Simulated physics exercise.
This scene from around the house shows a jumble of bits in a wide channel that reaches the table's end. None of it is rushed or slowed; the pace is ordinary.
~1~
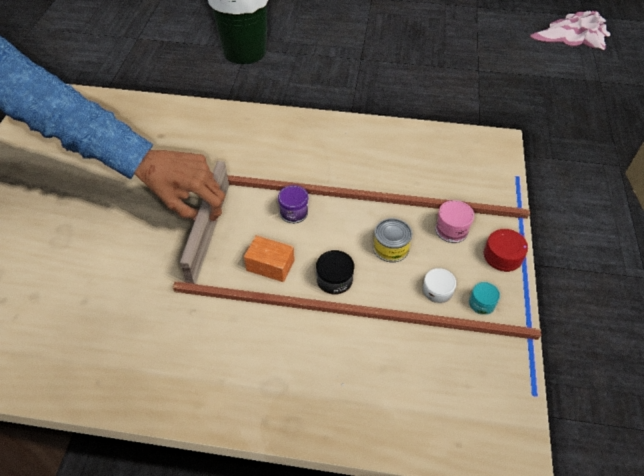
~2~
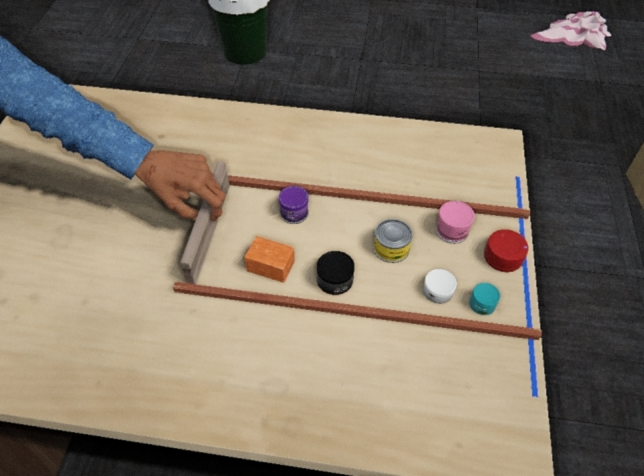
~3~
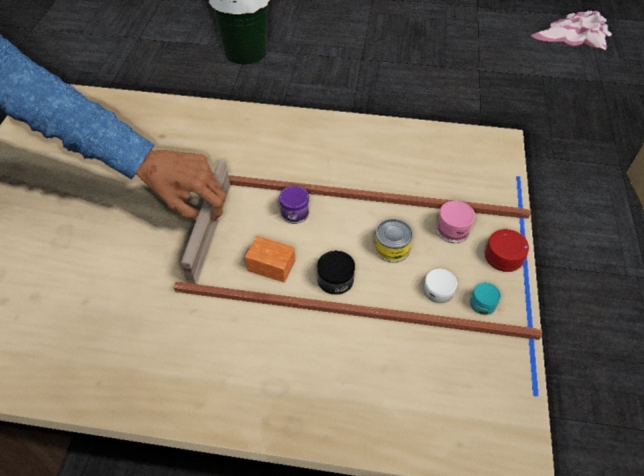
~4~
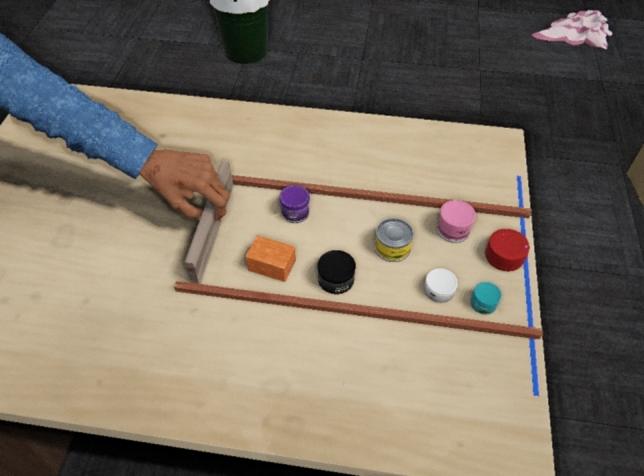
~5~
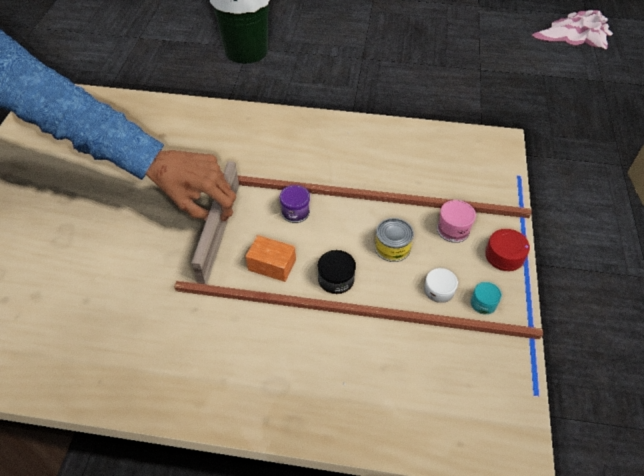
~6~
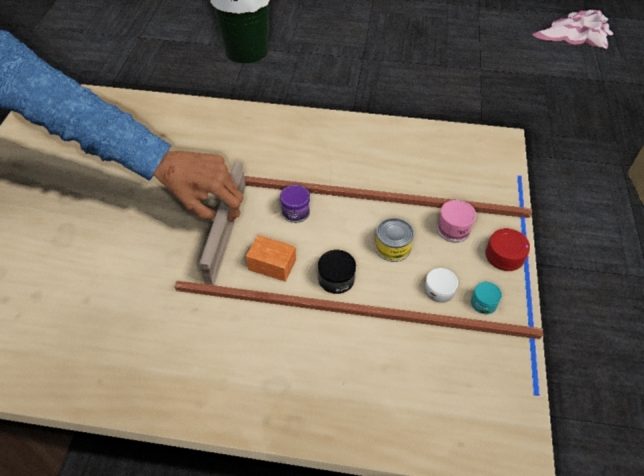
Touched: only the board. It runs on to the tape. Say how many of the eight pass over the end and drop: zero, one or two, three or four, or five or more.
The count is five or more.
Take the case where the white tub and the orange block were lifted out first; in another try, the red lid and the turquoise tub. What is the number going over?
In order, the numbers are 6 and 6.
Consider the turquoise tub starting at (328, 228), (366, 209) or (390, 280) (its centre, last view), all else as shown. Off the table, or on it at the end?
Slips off; Slips off; Slips off.
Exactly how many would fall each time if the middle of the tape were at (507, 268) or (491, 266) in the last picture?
5 and 5 down on the floor.
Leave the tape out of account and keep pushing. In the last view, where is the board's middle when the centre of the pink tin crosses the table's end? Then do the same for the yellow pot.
Near (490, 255), then near (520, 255).
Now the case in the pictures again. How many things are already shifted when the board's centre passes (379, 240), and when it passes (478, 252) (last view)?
First 6, then 8.
Soon after, none off yet; red lid at rest near (507, 250); turquoise tub at rest near (486, 298); pink tin at rest near (456, 221).
Then, none off yet; red lid at rest near (507, 250); turquoise tub moved about its own width near (511, 306); pink tin at rest near (456, 221).
Further on, none off yet; red lid moved a little near (530, 254); turquoise tub tipped well over near (559, 326); pink tin moved well along near (520, 222).
At rest, the number that fall off is five or more; fallen, orange block, purple pot, black tub, yellow pot, white tub, pink tin, turquoise tub and red lid.
